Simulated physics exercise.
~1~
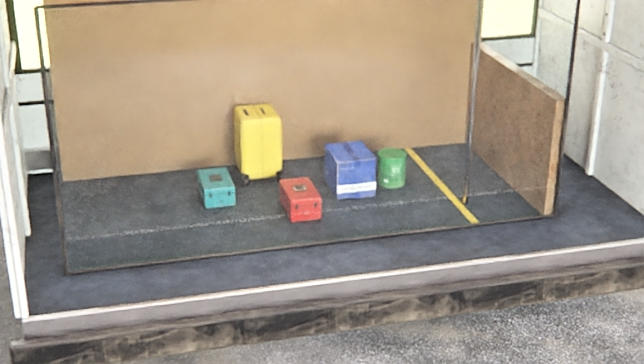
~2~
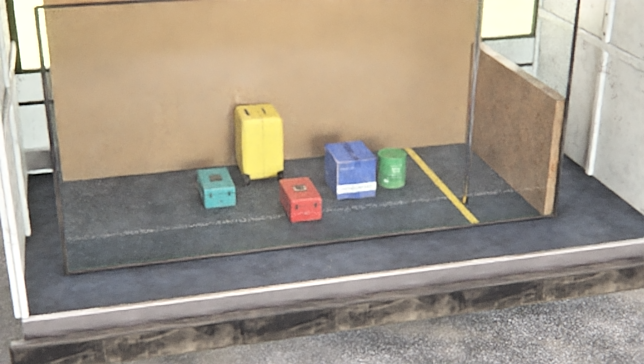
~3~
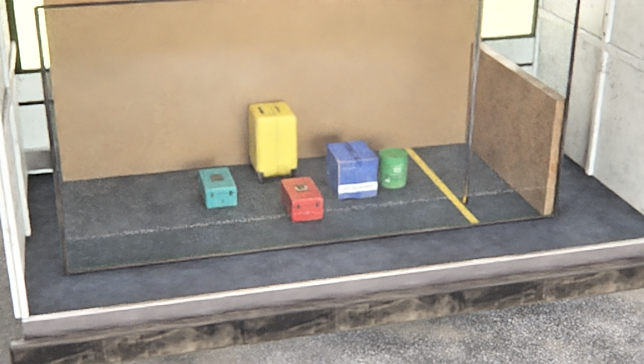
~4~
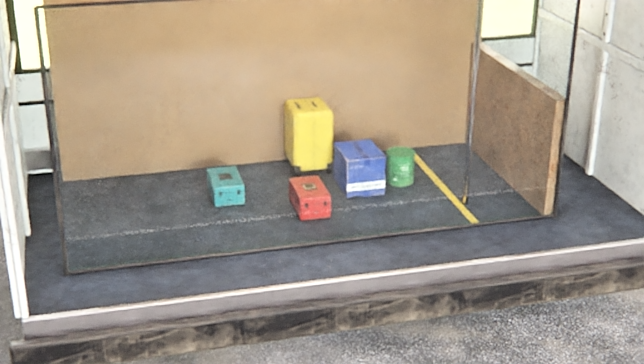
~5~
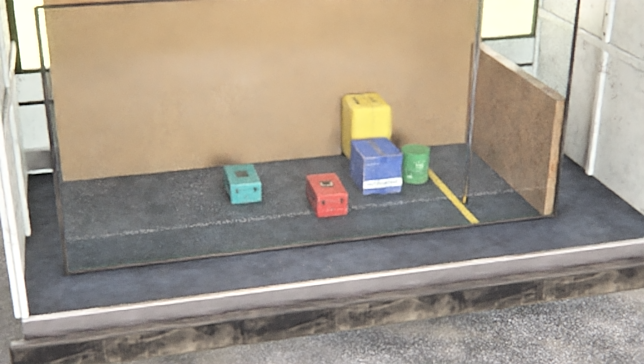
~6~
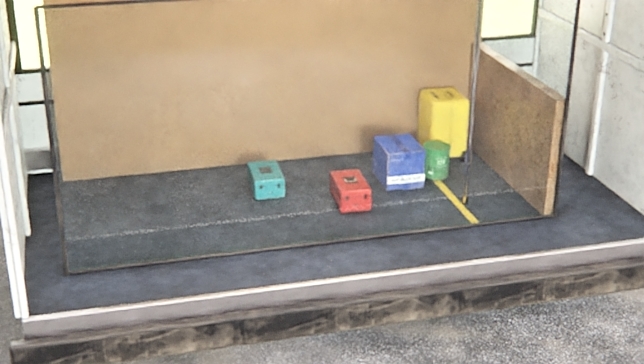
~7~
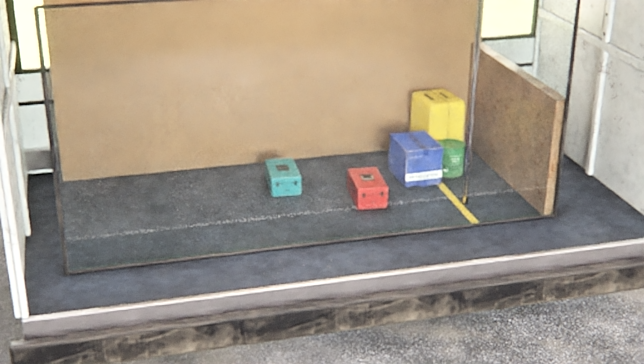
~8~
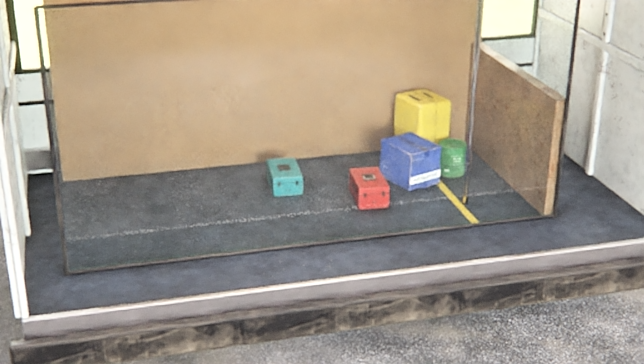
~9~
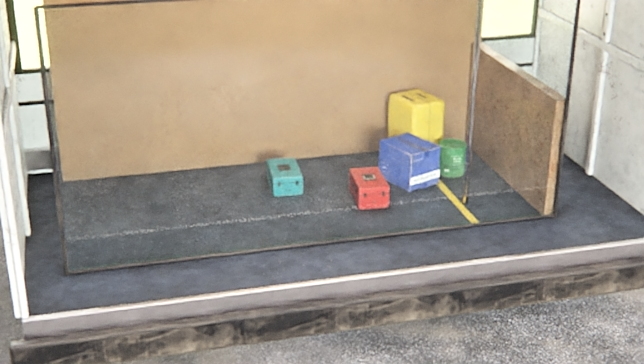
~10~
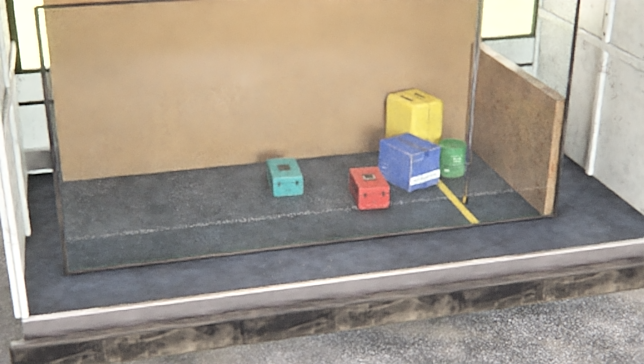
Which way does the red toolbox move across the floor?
The red toolbox slides to the right and comes to rest before the yellow line.
A tall yellow wheeled case stands near the tan back wall of a dark-floored bay, seen from above and in front, with a teal toolbox to its left, a red toolbox in front, and a blue carton and green bucket to its right. The yellow case starts rolling right, and soon the other things slide right too. The case passes behind the carton and bucket to the right end, then rolls back left. It stops upright behind the blue carton. The green bucket ends beyond the yellow line, while the carton and both toolboxes stop short of it.
